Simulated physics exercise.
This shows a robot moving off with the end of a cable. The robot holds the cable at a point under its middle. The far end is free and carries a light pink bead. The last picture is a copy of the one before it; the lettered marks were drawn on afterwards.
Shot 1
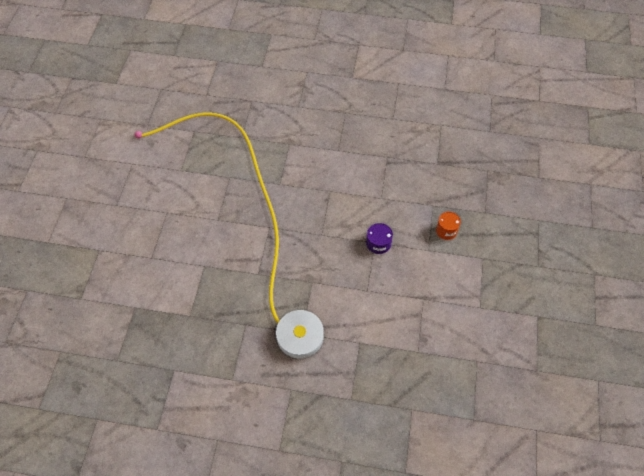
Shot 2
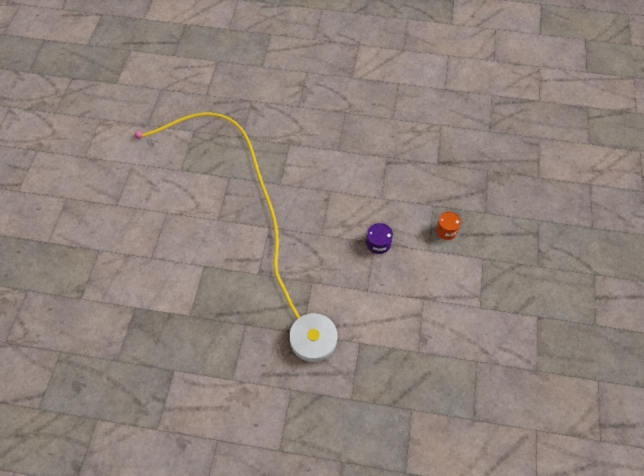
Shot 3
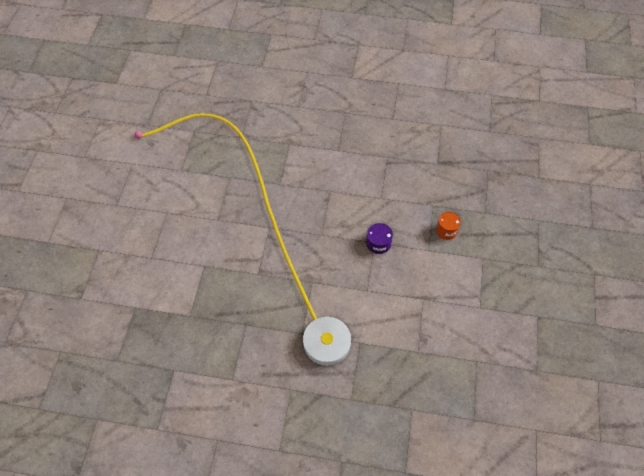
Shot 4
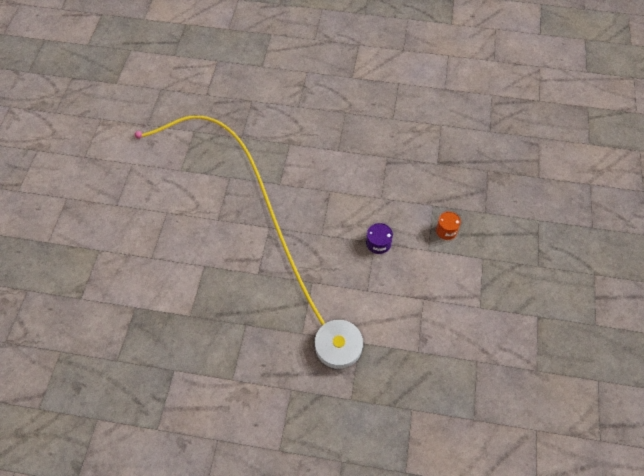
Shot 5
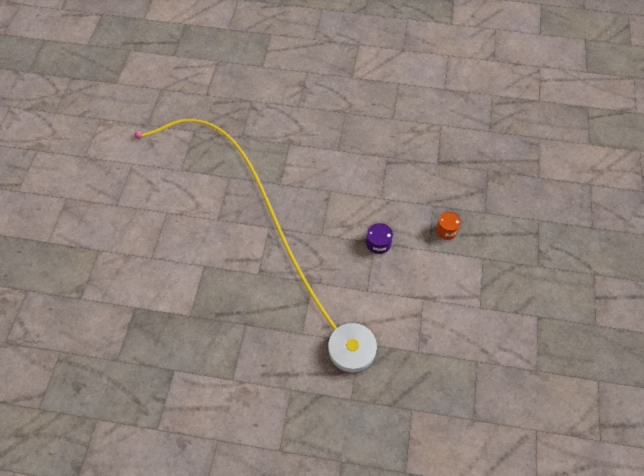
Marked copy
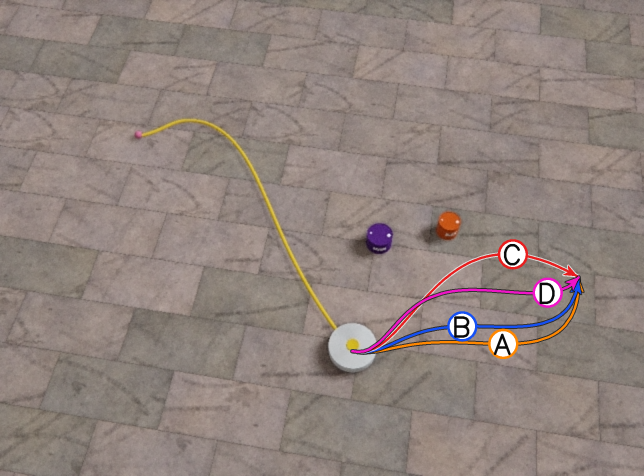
A round white robot with a yellow centre sits low in the middle of a grey-brown paved floor, seen from above at an angle by a still camera. A yellow cable curves from it to a pink bead at the upper left, while a purple tub and an orange pot stand to the right. The robot glides slowly right and slightly downward, drawing the near part of the cable straighter as the bead stays put.
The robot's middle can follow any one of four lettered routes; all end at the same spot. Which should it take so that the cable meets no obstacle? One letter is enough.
Choose route A.
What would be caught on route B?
It is the purple tub.
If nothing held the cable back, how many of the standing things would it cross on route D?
It sweeps one.
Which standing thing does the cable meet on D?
It is the purple tub.
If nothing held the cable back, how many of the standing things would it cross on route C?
In all, two.
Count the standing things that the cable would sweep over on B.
One.
On the marked copy, A from (352, 351) via (492, 344) to (579, 279); B from (352, 351) via (480, 326) to (579, 280); C from (352, 351) via (450, 275) to (577, 276); D from (352, 351) via (458, 291) to (579, 277).
With A. Early on, robot (458, 339), middle of the cable (290, 228), free end (160, 132).
Further on, robot (558, 330), middle of the cable (358, 259), free end (212, 161).
At the end, robot (581, 274), middle of the cable (378, 263), free end (225, 171); nothing has been touched.
As for the rest, B meets the purple tub; C meets the purple tub and orange pot; D meets the purple tub.
